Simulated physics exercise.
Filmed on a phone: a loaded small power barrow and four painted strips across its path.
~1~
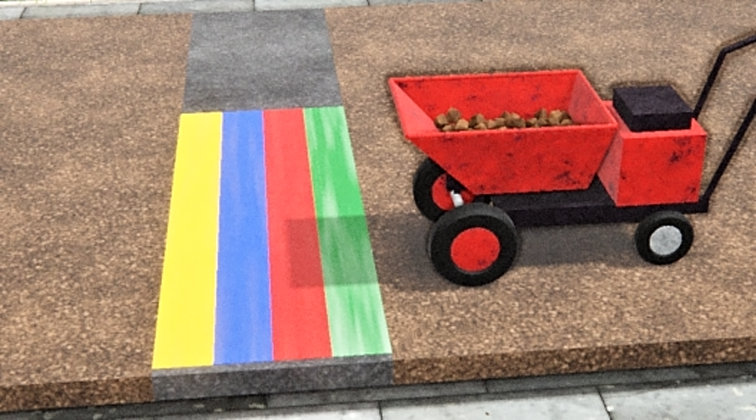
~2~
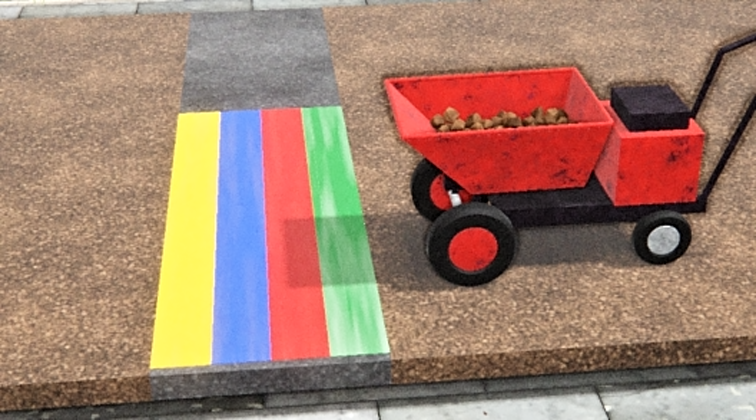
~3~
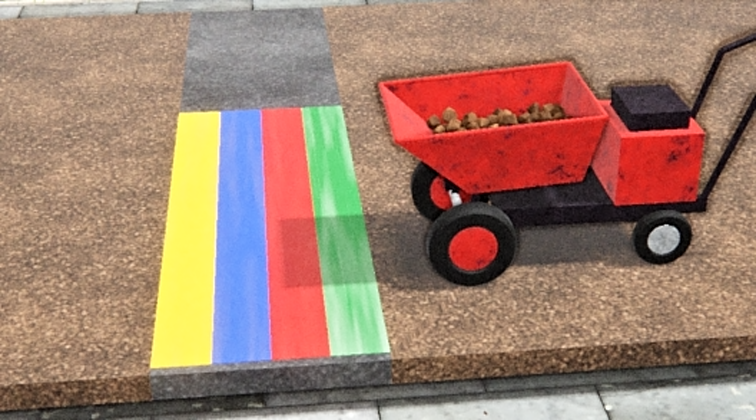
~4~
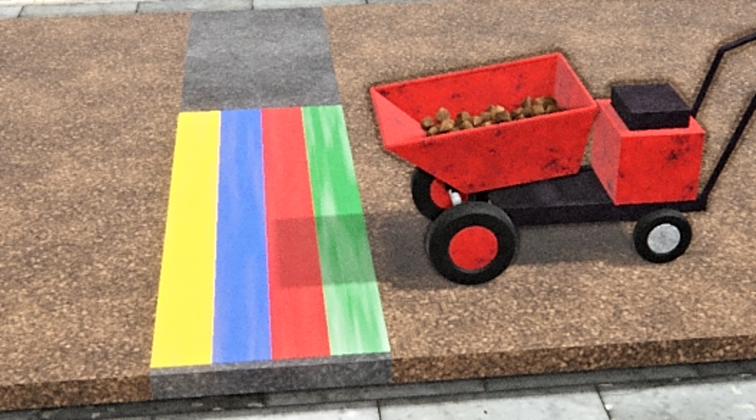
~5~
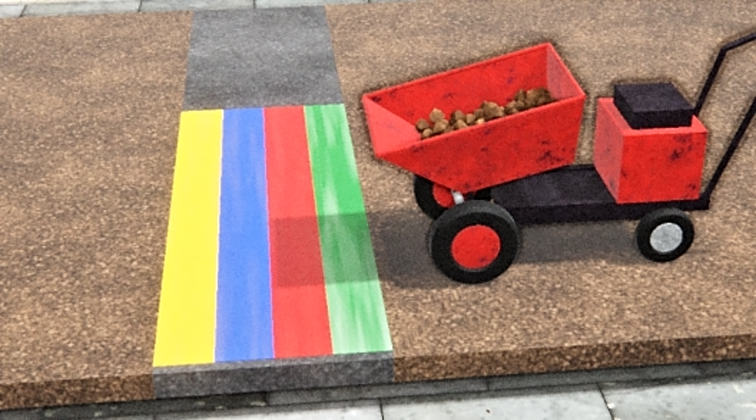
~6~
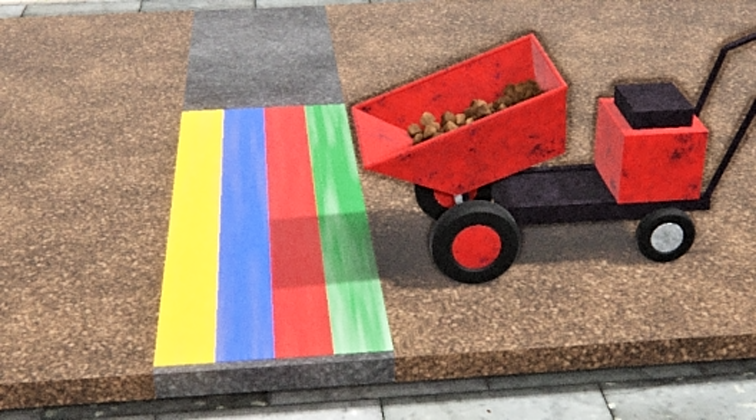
At first, a small red power barrow loaded with brown clods stands with its skip level, to the right of yellow, blue, red and green strips. The skip then tilts gradually, its left lip moving lower and leftward toward the green strip while its back end rises, and the wheels stay in place.
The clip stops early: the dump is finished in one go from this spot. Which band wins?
Most covered: The red band.
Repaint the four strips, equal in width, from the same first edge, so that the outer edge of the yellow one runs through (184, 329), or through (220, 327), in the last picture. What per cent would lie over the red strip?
Near 20 % and 10 %.
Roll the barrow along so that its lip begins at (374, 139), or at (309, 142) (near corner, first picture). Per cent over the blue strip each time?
About 30 and 10 per cent.
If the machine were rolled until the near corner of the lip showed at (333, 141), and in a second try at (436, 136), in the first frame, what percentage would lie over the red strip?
In turn 0 and 30 in a hundred.
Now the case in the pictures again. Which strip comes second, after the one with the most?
The runner-up: The blue strip.
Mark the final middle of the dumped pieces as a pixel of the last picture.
Around (268, 256).
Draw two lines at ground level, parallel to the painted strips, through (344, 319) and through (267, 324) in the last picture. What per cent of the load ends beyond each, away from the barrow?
The first gives 70 %, the second 30 %.
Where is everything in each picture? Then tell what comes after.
In the first frame, lip of the skip near (408, 137), level; top of the load near (518, 125), clay clods; green strip near (356, 316); red strip near (300, 320); blue strip near (243, 323); yellow strip near (186, 327).
In the second frame, lip of the skip near (404, 138), tipped barely; top of the load near (514, 123).
In the third frame, lip of the skip near (397, 141), tipped barely; top of the load near (510, 121).
In the fourth frame, lip of the skip near (388, 147), tipped a little; top of the load near (526, 132).
In the fifth frame, lip of the skip near (378, 156), tipped a little; top of the load near (536, 113).
In the sixth frame, lip of the skip near (367, 168), tipped clearly; top of the load near (519, 113); green strip near (358, 314); red strip near (301, 317); blue strip near (244, 321); yellow strip near (187, 325).
Shortly afterwards, skip tipped steeply; the whole lot in the skip.
Next, skip tipped right over; the bulk in the skip; only a few over the green strip; near a quarter over the red strip.
Some moments later, skip tipped right over; near a third in the skip; only a few over the green strip; near a third over the red strip; near a quarter over the blue strip; a little over the yellow strip; only a few off the paint.
In the end, skip tipped right over; near a third in the skip; only a few over the green strip; near a third over the red strip; near a quarter over the blue strip; a little over the yellow strip; a little off the paint.
